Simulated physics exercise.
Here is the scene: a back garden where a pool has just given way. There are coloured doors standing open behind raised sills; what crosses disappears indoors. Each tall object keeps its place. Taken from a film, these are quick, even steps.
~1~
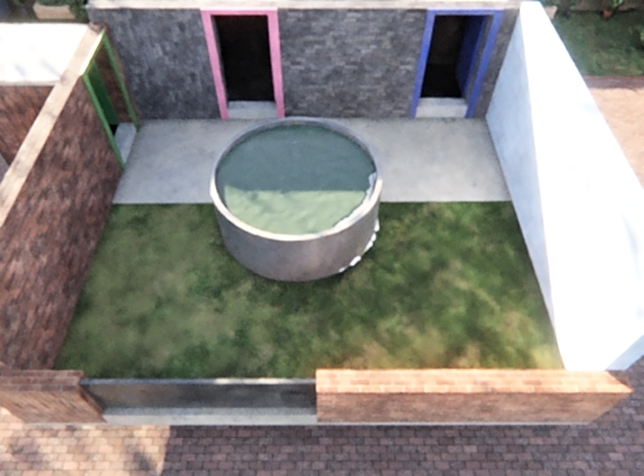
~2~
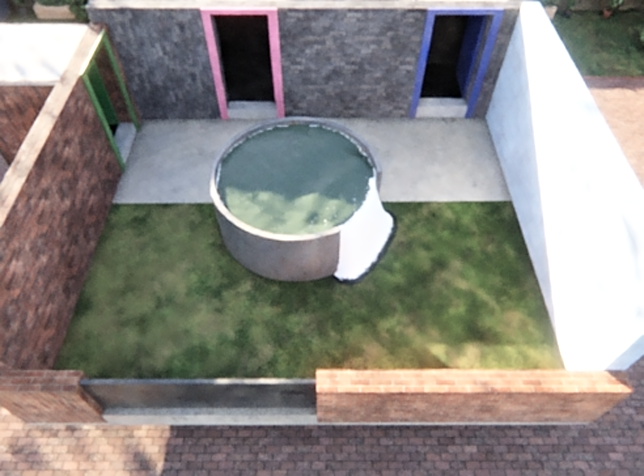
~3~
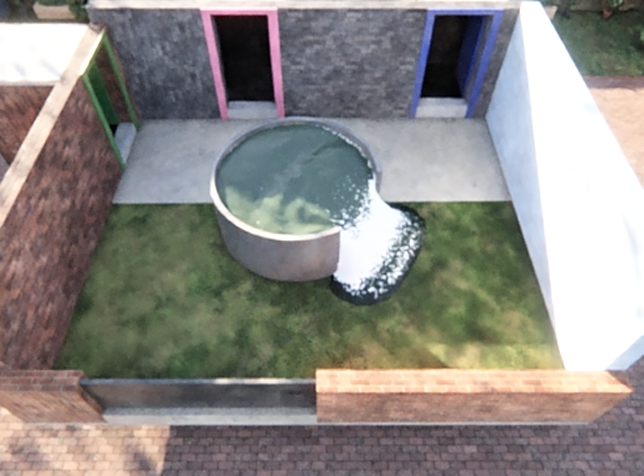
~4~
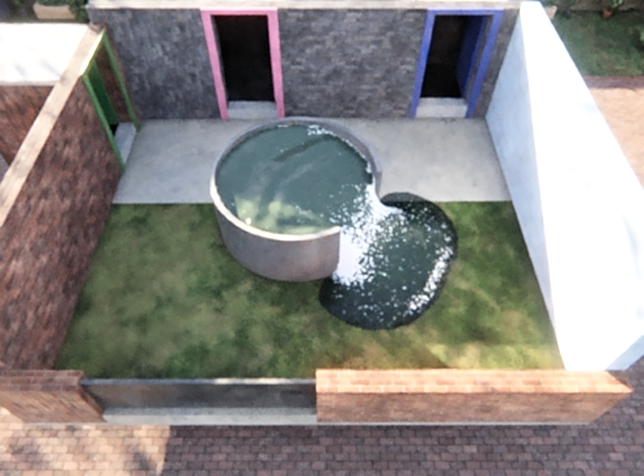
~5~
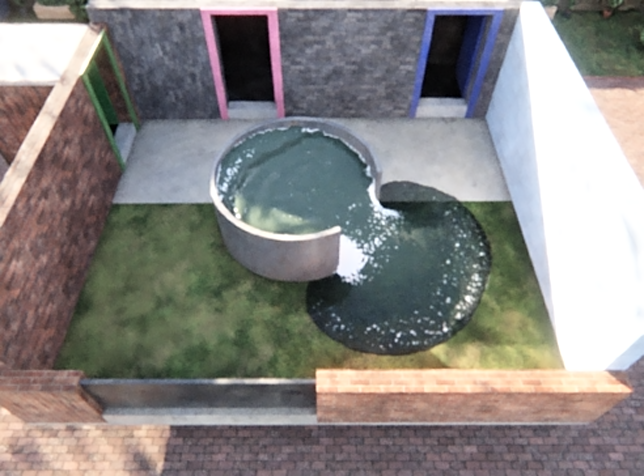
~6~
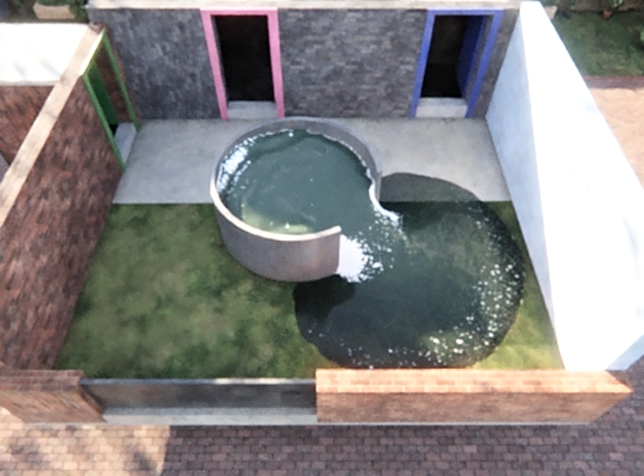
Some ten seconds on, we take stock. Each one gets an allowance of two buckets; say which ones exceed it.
Result: The blue door will get two buckets at most. The green door will get two buckets at most. The pink door will get two buckets at most.
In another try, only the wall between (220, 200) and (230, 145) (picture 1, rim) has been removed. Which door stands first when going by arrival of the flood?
The green door.
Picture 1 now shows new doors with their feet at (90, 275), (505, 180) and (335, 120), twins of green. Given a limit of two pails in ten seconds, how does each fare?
Doors one to three: Does not reach it / does not reach it / does not reach it.
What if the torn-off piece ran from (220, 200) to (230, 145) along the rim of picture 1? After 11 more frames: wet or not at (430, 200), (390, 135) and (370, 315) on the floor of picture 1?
Untouched, untouched, untouched.
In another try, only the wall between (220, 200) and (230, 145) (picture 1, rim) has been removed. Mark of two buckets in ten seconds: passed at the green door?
As for the green door, it tops the mark.
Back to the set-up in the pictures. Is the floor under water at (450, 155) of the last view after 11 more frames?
At that place: Flooded.
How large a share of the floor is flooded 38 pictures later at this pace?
Roughly 95 percent, I reckon.
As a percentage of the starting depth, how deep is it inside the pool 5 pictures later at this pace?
Around 64 percent.
A moment on, water covers 35 % of the floor; the blue door not reached, the green door not reached, the pink door not reached.
Next, water covers 35 % of the floor; the blue door not reached, the green door not reached, the pink door not reached.
Then, water covers 55 % of the floor; the blue door wet at the sill, nothing in, the green door not reached, the pink door not reached.
Later, water covers 95 % of the floor; the blue door wet at the sill, nothing in, the green door wet at the sill, nothing in, the pink door wet at the sill, nothing in.
In the end, water covers 100 % of the floor; the blue door wet at the sill, nothing in, the green door wet at the sill, nothing in, the pink door wet at the sill, nothing in.
